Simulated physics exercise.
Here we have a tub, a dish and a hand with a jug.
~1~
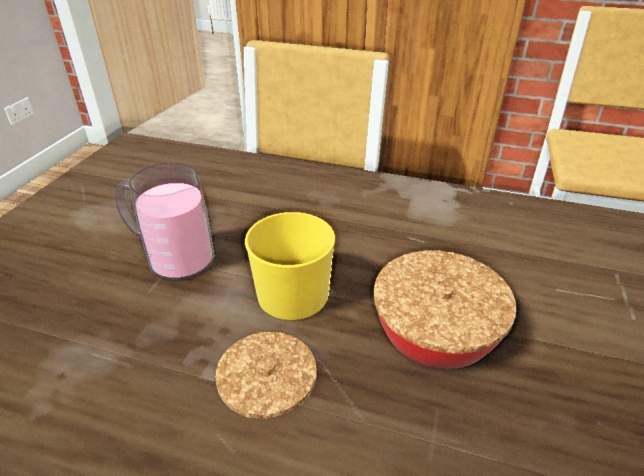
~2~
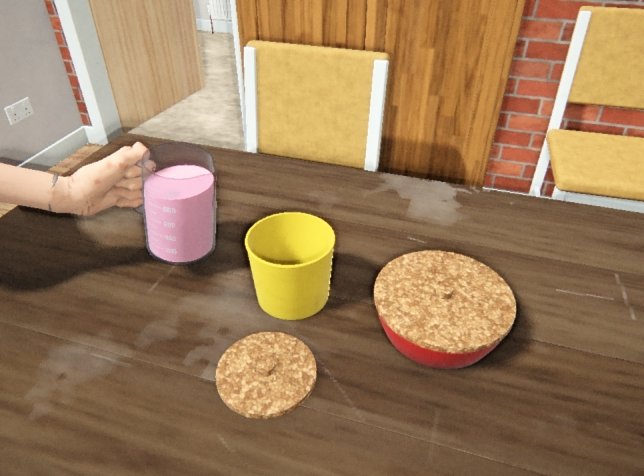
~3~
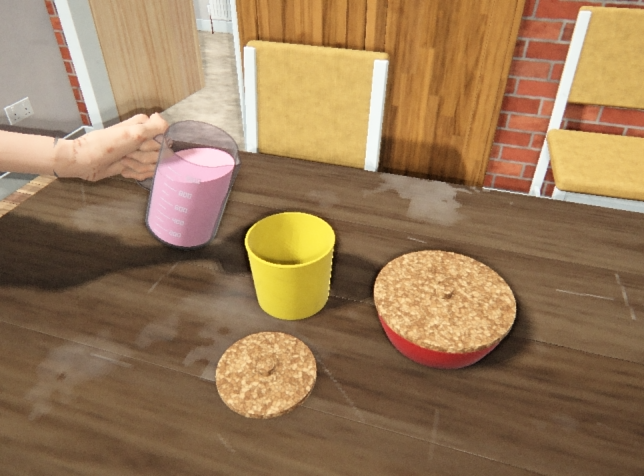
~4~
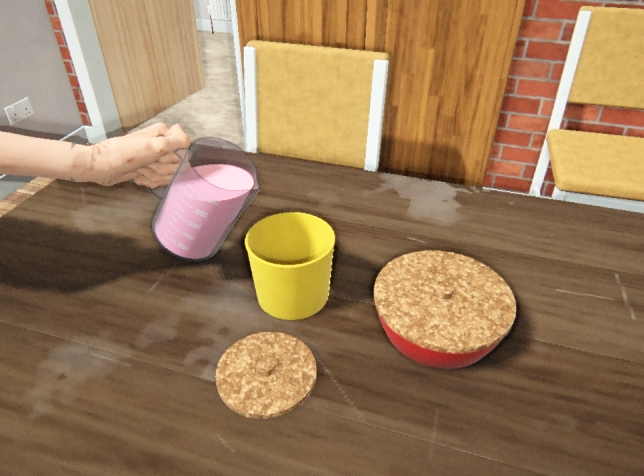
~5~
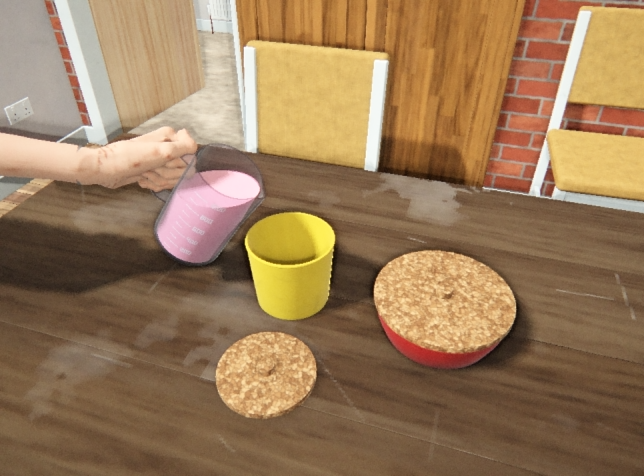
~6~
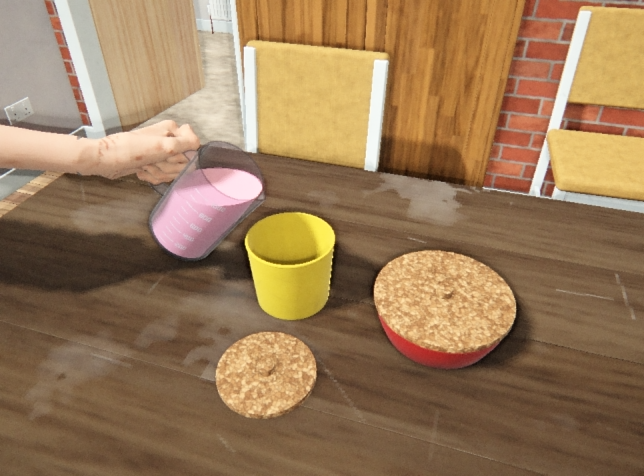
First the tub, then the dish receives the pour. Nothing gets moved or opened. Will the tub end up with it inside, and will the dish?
The tub ends up with some. The dish ends up without any.
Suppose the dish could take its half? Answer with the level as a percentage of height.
About 50 percent of its height.
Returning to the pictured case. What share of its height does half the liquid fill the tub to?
Level at the end: Close to 45 %.
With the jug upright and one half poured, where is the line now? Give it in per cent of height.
35 per cent, roughly.
Soon after, the pink milk goes into the tub.
Later, it hits the lid of the dish and runs off.
In the end, the tub has its share inside; the dish is empty, in a puddle.
